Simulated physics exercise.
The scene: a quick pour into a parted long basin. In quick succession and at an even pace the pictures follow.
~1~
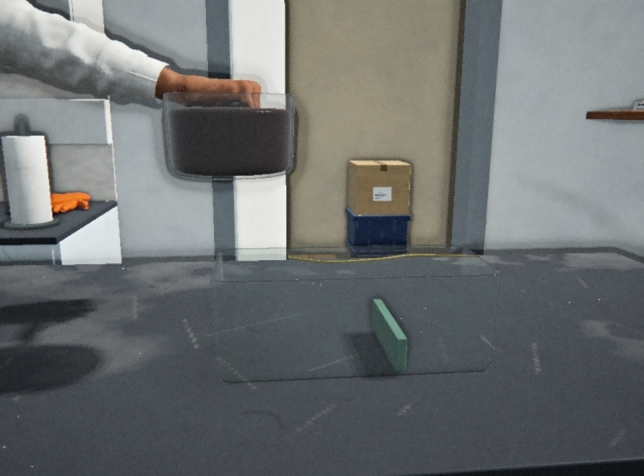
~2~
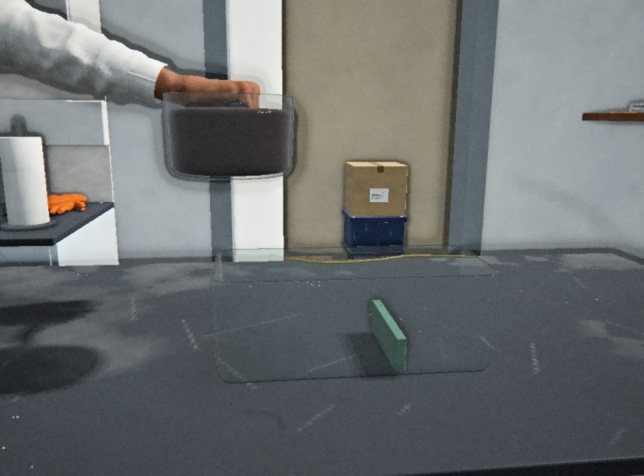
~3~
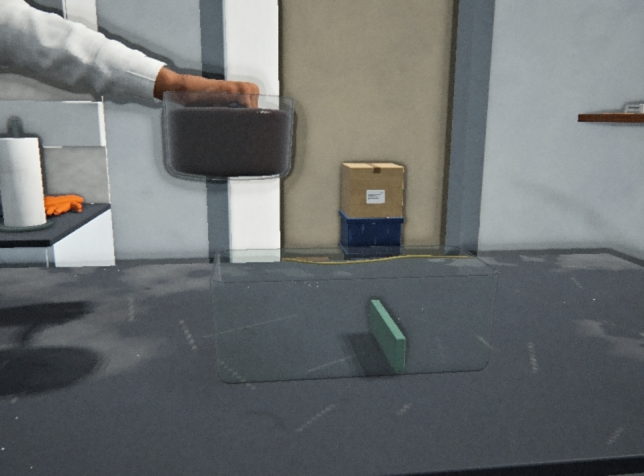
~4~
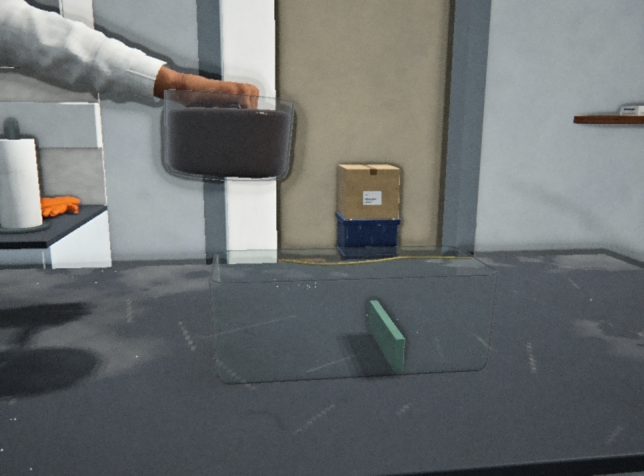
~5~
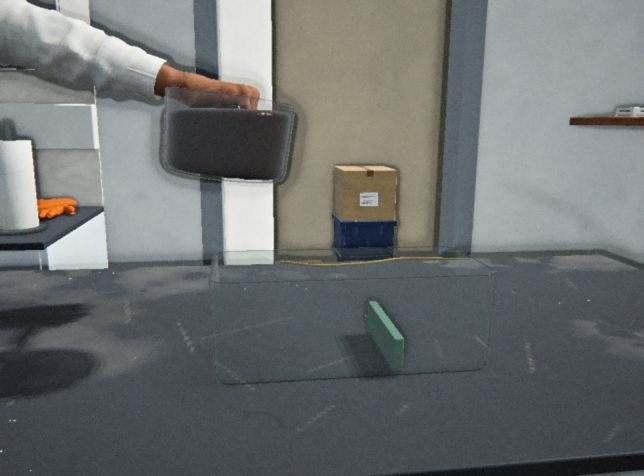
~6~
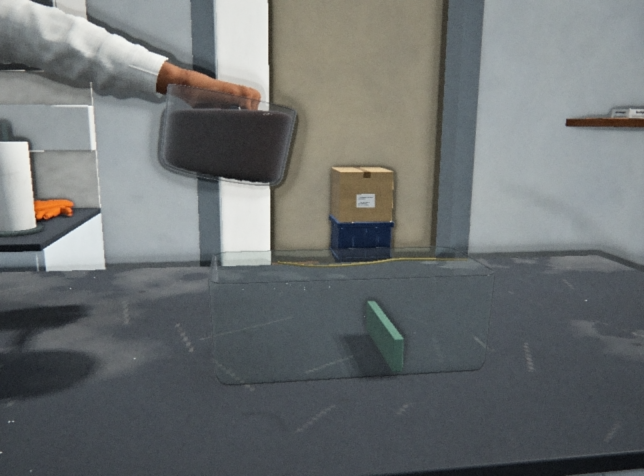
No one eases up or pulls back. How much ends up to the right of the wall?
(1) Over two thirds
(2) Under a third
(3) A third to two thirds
Answer: 2.
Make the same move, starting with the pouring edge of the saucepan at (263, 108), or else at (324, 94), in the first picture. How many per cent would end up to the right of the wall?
One after the other: 10 %, 50 %.
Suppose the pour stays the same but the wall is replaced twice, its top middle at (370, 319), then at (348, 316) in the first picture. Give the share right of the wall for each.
First try around 35 percent; second try around 60 percent.
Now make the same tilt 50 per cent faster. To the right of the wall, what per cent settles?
Roughly 5 in a hundred.
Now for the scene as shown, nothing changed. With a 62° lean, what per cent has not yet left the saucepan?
I'd put it at some 65 in a hundred.
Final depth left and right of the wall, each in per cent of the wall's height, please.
About 70 per cent on the left and 10 per cent on the right.
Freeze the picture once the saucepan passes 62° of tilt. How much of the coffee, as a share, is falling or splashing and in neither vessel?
Roughly 25 percent.
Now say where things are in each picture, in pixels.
In the first picture, it leans 0°; its right rim is at (293, 98); the coffee meets the walls at (170, 110) and (291, 111); the long basin's rim runs from (216, 266) to (481, 260); the wall's top is at (388, 318).
In the second picture, it leans 0°; its right rim is at (293, 99); the coffee meets the walls at (169, 110) and (290, 112).
In the third picture, it leans 2°; its right rim is at (293, 101); the coffee meets the walls at (170, 111) and (290, 113).
In the fourth picture, it leans 4°; its right rim is at (293, 104); the coffee meets the walls at (169, 110) and (289, 114).
In the fifth picture, it leans 7°; its right rim is at (294, 108); the coffee meets the walls at (169, 112) and (291, 115).
In the sixth picture, it leans 11°; its right rim is at (295, 113); the coffee meets the walls at (170, 114) and (292, 116).
A moment on, the saucepan is tipped part way and 65 per cent is still to pour, 9 is left of the wall and 0 right of it.
Next, the saucepan is tipped on its side and 14 per cent is still to pour, 70 is left of the wall and 4 right of it.
Then the saucepan is tipped right over and 0 per cent is still to pour, 91 is left of the wall and 6 right of it.
Later the saucepan is tipped right over and 0 per cent is still to pour, 90 is left of the wall and 9 right of it.
In the end 90 per cent lies left of the wall, 9 right of it and 1 outside.
